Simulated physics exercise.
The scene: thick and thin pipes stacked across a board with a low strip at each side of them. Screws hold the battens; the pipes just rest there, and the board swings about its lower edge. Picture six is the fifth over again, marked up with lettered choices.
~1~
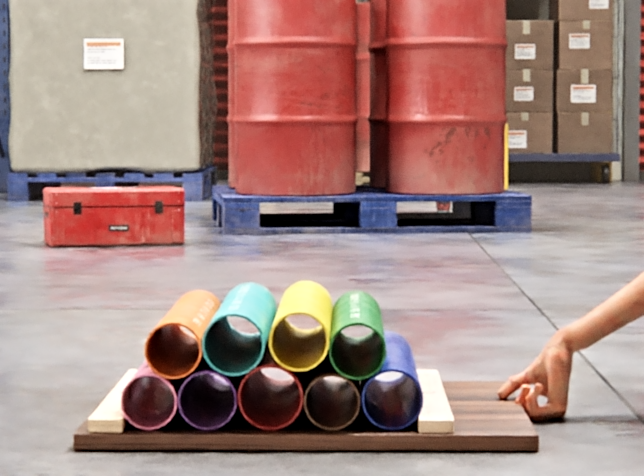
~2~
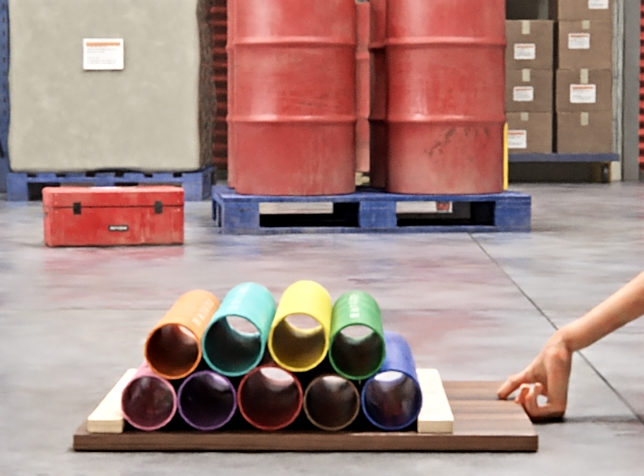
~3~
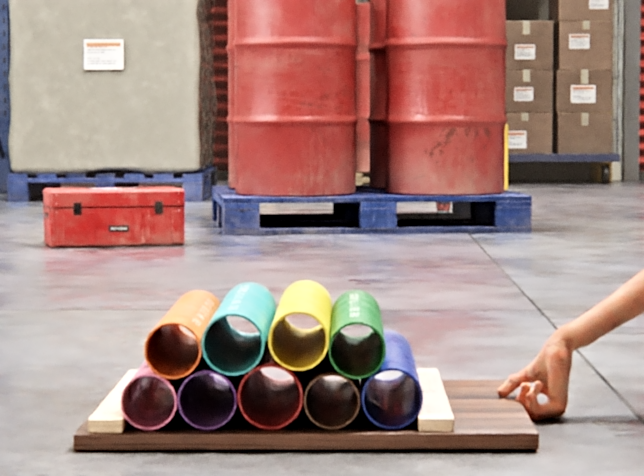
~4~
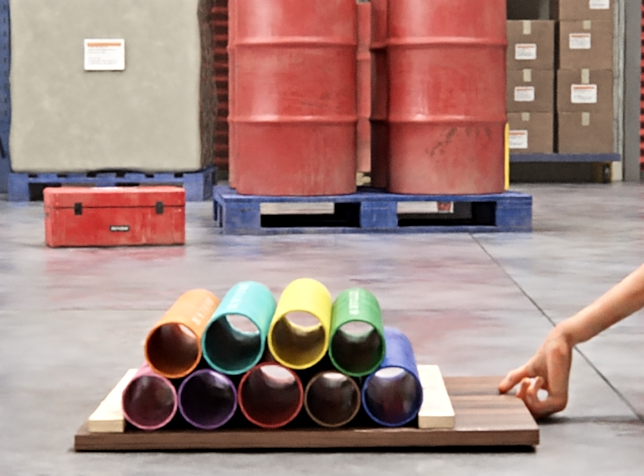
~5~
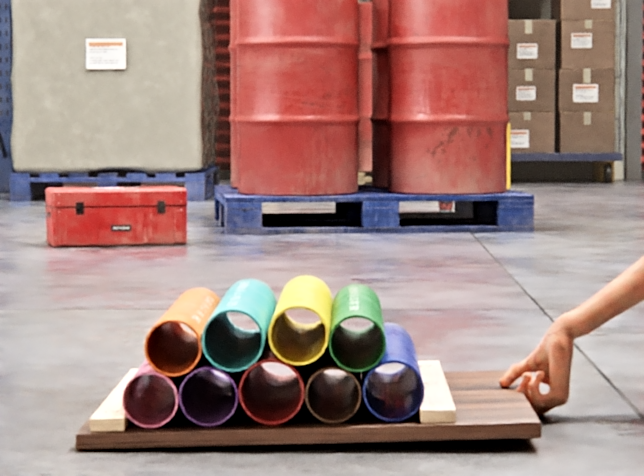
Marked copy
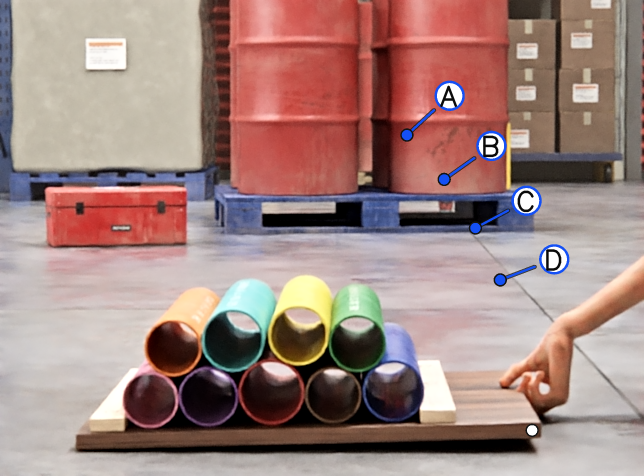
Board stacked with colourful pipes rising slightly at its right end as a hand lifts it on a warehouse floor.
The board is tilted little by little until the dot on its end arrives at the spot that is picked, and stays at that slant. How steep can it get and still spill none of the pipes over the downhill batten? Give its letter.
Lift it to D and no more.
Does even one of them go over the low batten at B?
Yes, at B.
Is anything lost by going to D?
No.
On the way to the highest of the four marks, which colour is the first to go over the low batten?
It is the orange one.
On the marked copy, A at (407, 135); B at (444, 179); C at (476, 228); D at (500, 280); the white dot at (532, 430).
With D. Early on, board at 15°.
Further on, board at 21°.
At the end, board at 21°, none over the low batten.
As for the rest, A nine over the low batten; B nine over the low batten; C four over the low batten (turquoise, orange, green, yellow).
